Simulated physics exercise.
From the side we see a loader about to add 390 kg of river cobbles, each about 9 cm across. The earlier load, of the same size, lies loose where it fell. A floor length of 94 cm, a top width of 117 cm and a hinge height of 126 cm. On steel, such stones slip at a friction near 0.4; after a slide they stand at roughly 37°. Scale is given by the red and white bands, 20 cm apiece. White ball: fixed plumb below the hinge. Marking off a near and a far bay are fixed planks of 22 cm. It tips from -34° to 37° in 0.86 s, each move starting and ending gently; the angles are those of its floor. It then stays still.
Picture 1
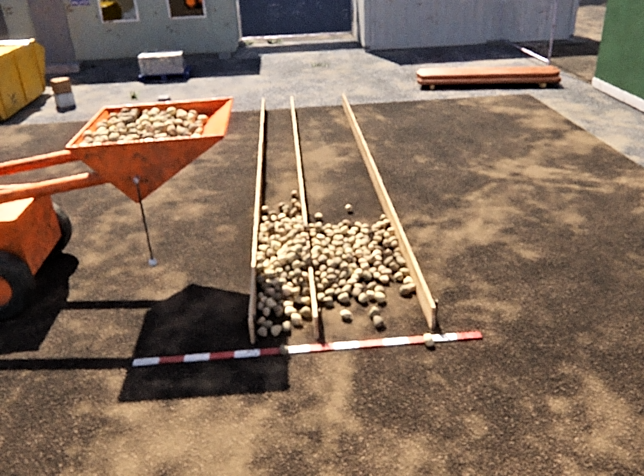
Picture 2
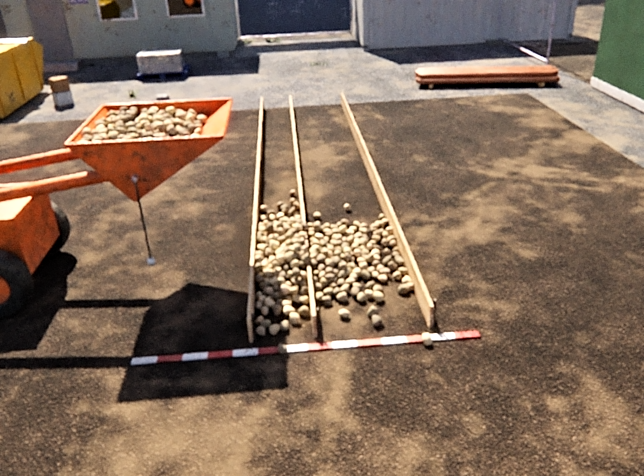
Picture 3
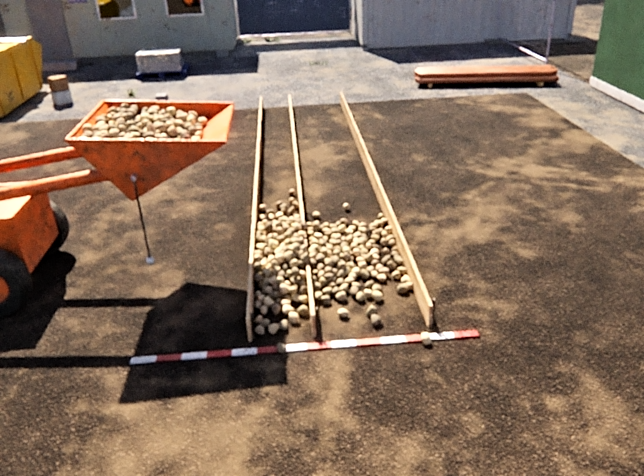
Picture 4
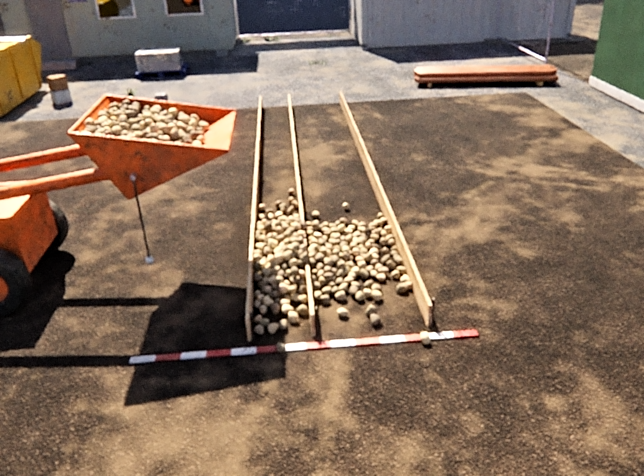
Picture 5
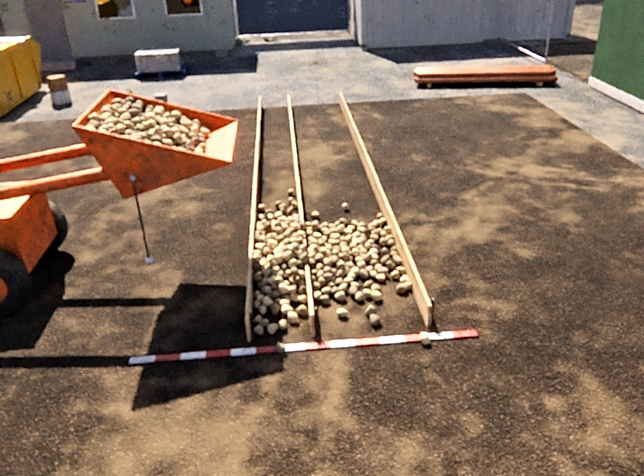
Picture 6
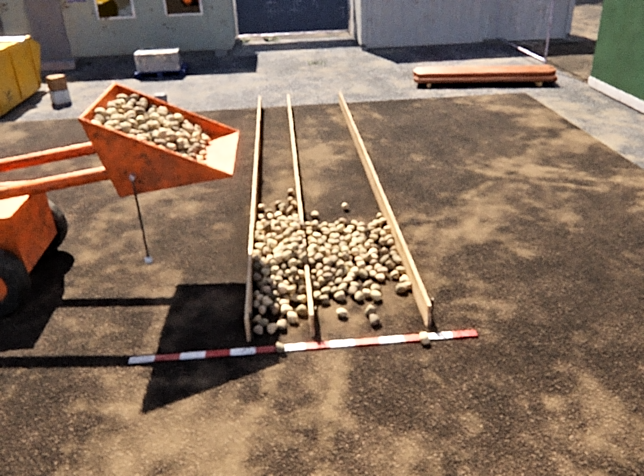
An orange loader held a bucket full of pale round stones beside some long wooden boards with more stones lying between them, and the bucket slowly tilted downward to the right.
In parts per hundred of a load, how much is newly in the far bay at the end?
Roughly 8 parts in a hundred.
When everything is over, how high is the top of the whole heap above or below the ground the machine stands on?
The top ends up some 44 cm above the ground.
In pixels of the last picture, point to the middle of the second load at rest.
I'd say close to (261, 253).
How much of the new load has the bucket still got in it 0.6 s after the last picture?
Some 85 %, roughly, is held.
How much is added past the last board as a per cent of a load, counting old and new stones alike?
Near 0 parts in a hundred.
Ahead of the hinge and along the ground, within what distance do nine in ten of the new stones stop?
Distance ahead of it: About 130 cm.
Then, 0.3 s after the last picture the floor is at 25°; in per cent of one load, 100 in the bucket, 62 in the near bay, 38 in the far bay; the foremost stones are at (394, 249).
Then, 0.6 s after the last picture the floor is at 37°; in per cent of one load, 83 in the bucket, 16 short of the bays, 63 in the near bay, 38 in the far bay; the foremost stones are at (394, 249).
Then, 0.9 s after the last picture the floor is at 37°; in per cent of one load, 29 in the bucket, 32 short of the bays, 102 in the near bay, 38 in the far bay; the foremost stones are at (394, 249).
Then, 3.6 s after the last picture the floor is at 37°; in per cent of one load, 0 in the bucket, 41 short of the bays, 113 in the near bay, 46 in the far bay; the foremost stones are at (390, 239). Net gain in the far bay, 8.
